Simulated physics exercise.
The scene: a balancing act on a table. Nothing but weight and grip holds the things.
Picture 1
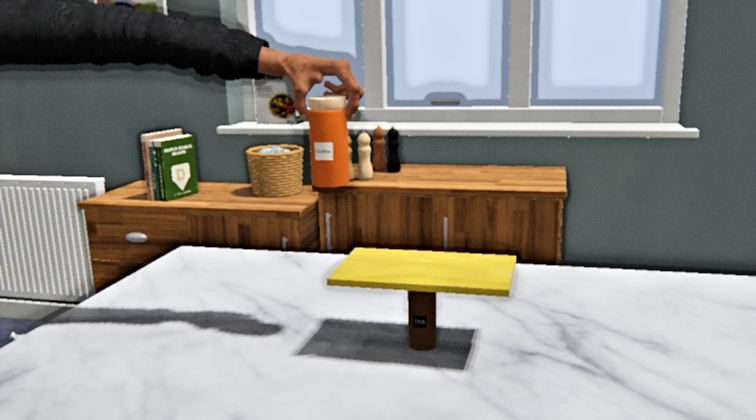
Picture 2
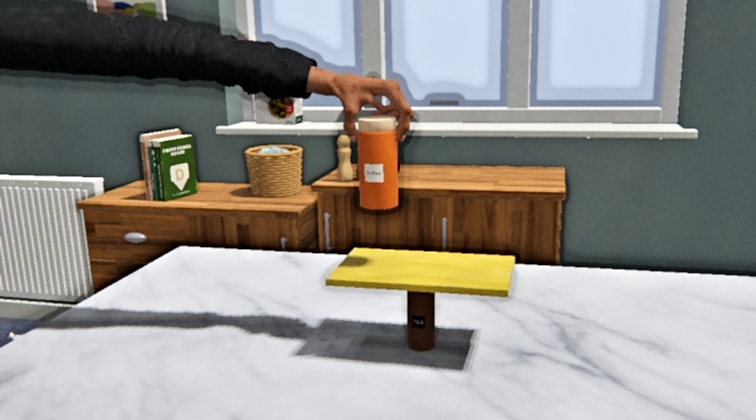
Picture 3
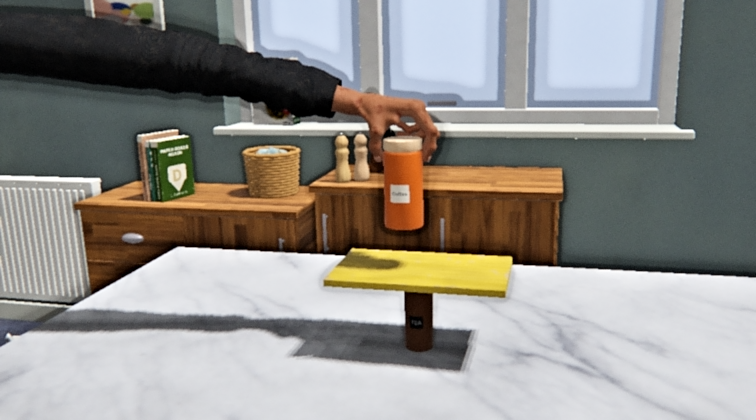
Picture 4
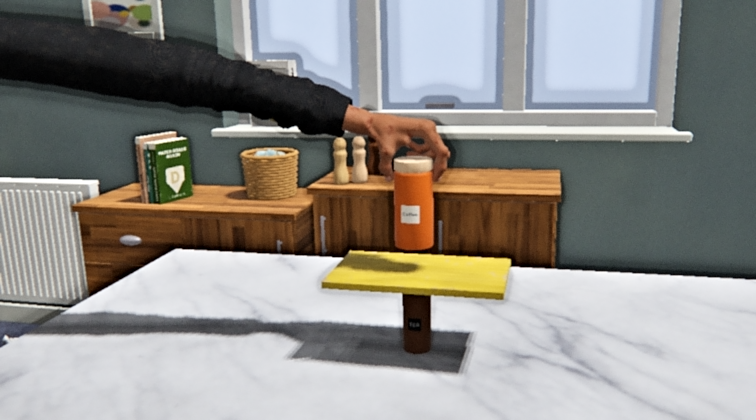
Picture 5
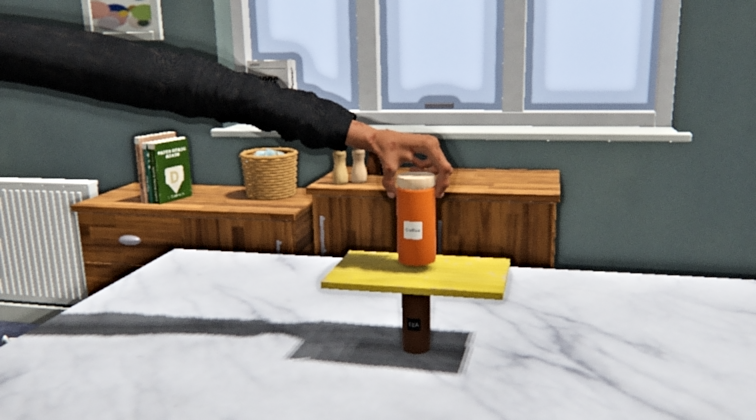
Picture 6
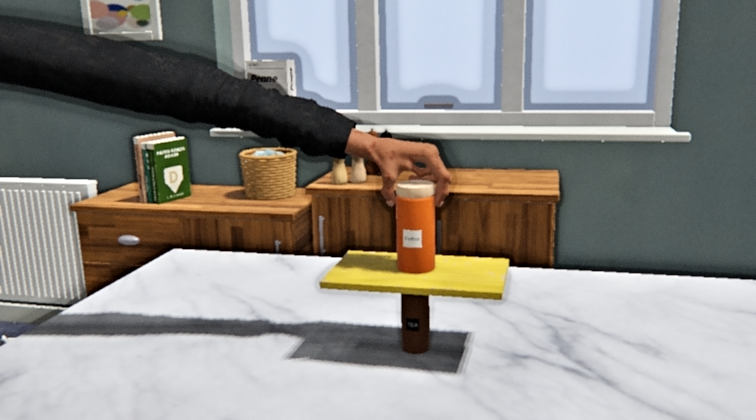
An arm in a black sleeve reaches in from the left over a white marbled table, seen from the front and slightly above, in a room with a window and wooden cabinets. Its hand grips an orange jar with a pale lid above a yellow board resting on a small brown shaker. The hand carries the jar right and lowers it onto the board, still holding it, as the view shifts very slightly.
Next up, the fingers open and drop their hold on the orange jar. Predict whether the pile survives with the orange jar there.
It ends up in one piece.
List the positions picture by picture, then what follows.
In the first picture, on its way; orange jar (329, 141); brown shaker (422, 310).
In the second picture, on its way; orange jar (378, 162); brown shaker (421, 310).
In the third picture, on its way; orange jar (404, 182); brown shaker (419, 311).
In the fourth picture, on its way; orange jar (414, 203); brown shaker (417, 313).
In the fifth picture, on its way; orange jar (416, 218); brown shaker (416, 313).
In the sixth picture, in place under the hand; orange jar (416, 227); brown shaker (415, 313).
Then, 0.30 s past the last view, nothing moves.
Then, 0.70 s past the last view, orange jar resting near (416, 227).
Finally, all 3 still in place. Final places as the last picture's camera would see them, orange jar near (416, 227). The stack holds.
